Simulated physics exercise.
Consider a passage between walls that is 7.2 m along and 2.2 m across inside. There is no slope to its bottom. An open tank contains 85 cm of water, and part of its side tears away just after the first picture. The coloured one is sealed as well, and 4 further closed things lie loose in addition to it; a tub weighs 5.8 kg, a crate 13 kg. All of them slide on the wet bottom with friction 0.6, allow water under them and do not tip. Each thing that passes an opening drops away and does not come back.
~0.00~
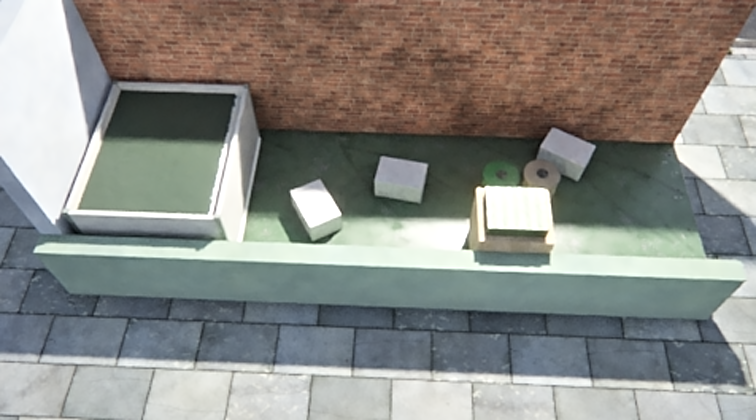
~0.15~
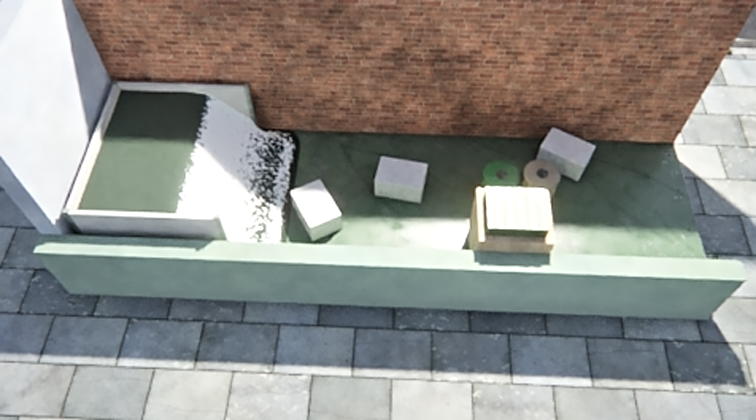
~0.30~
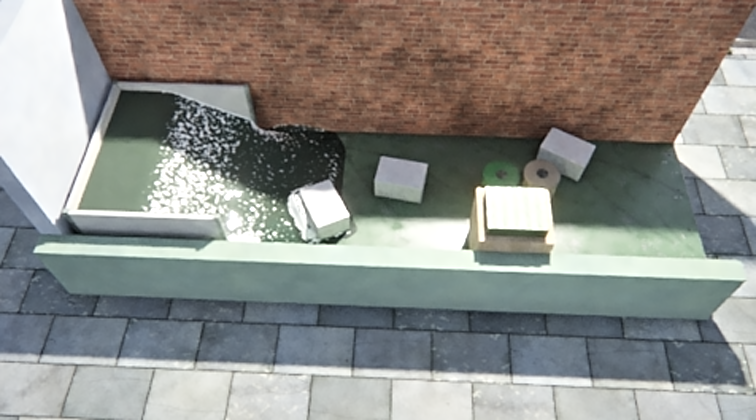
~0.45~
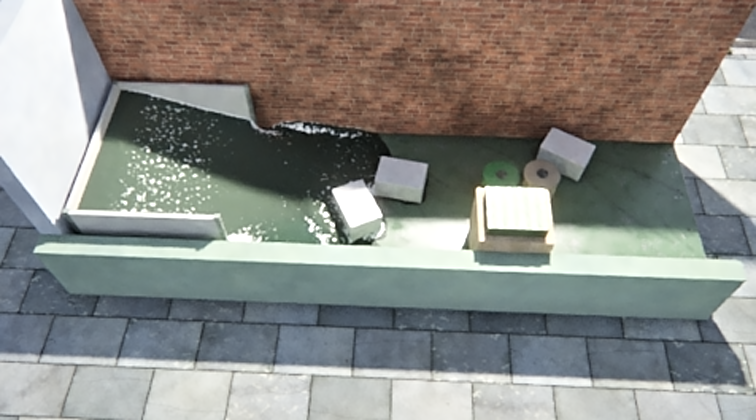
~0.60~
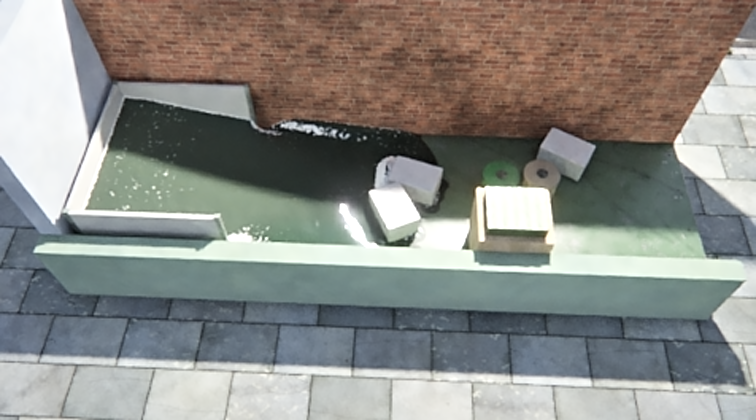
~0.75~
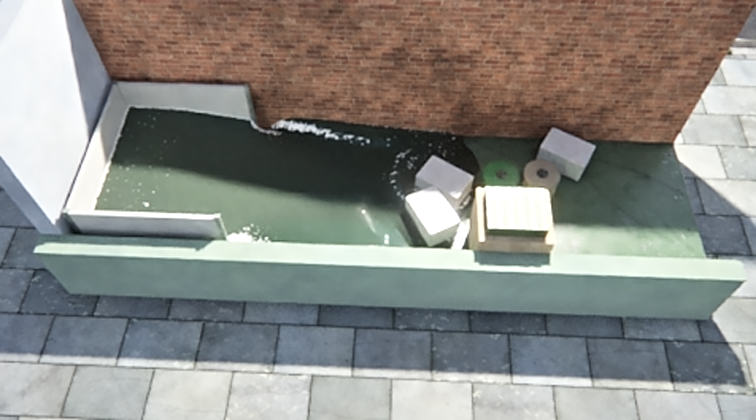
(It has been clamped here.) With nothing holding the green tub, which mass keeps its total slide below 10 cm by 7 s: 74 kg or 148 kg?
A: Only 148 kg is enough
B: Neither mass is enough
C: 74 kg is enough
A, only 148 kg is enough.
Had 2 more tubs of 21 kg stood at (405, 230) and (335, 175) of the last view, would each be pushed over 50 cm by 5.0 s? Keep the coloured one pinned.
In turn: Past it, over.
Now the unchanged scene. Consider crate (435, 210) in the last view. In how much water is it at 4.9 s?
Around 14 centimetres.
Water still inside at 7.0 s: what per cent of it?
Around 54 % of the water.
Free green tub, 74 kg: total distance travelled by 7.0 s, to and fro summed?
Adding it all up, something like 60 cm.
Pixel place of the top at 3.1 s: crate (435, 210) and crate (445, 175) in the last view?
First one near (387, 132), second near (684, 171).
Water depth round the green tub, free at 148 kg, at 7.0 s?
Something like 6 centimetres.
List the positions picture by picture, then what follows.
The green tub at (501, 175), on the bottom; 2.9 m2 under water; 0 of 5 have shifted, in the first frame.
The green tub at (501, 175) rests on the ground; 4.1 m2 under water; 0 of 5 have shifted, in the second frame.
The green tub at (501, 175), on the bottom; water covers 5.3 m2; 1 of 5 have shifted, in the third frame.
The green tub at (501, 175), on the bottom; water covers 6.6 m2; 1 of 5 have shifted, in the fourth frame.
The green tub at (501, 175) rests on the ground; water covers 7.7 m2; 2 of 5 have shifted, in the fifth frame.
The green tub at (501, 175), on the bottom; water covers 8.8 m2; 2 of 5 have shifted, in the sixth frame.
After 1.4 s the green tub would be 5 cm from its start with 74 kg and 0 cm from its start with 148 kg; 15 cm of water round it then.
After 3.1 s the green tub would be 67 cm from its start with 74 kg and 0 cm from its start with 148 kg; 14 cm of water round it then.
After 4.9 s the green tub would be 67 cm from its start with 74 kg and 0 cm from its start with 148 kg; 8 cm of water round it then.
After 7.0 s the green tub would be 67 cm from its start with 74 kg and 0 cm from its start with 148 kg; 6 cm of water round it then.
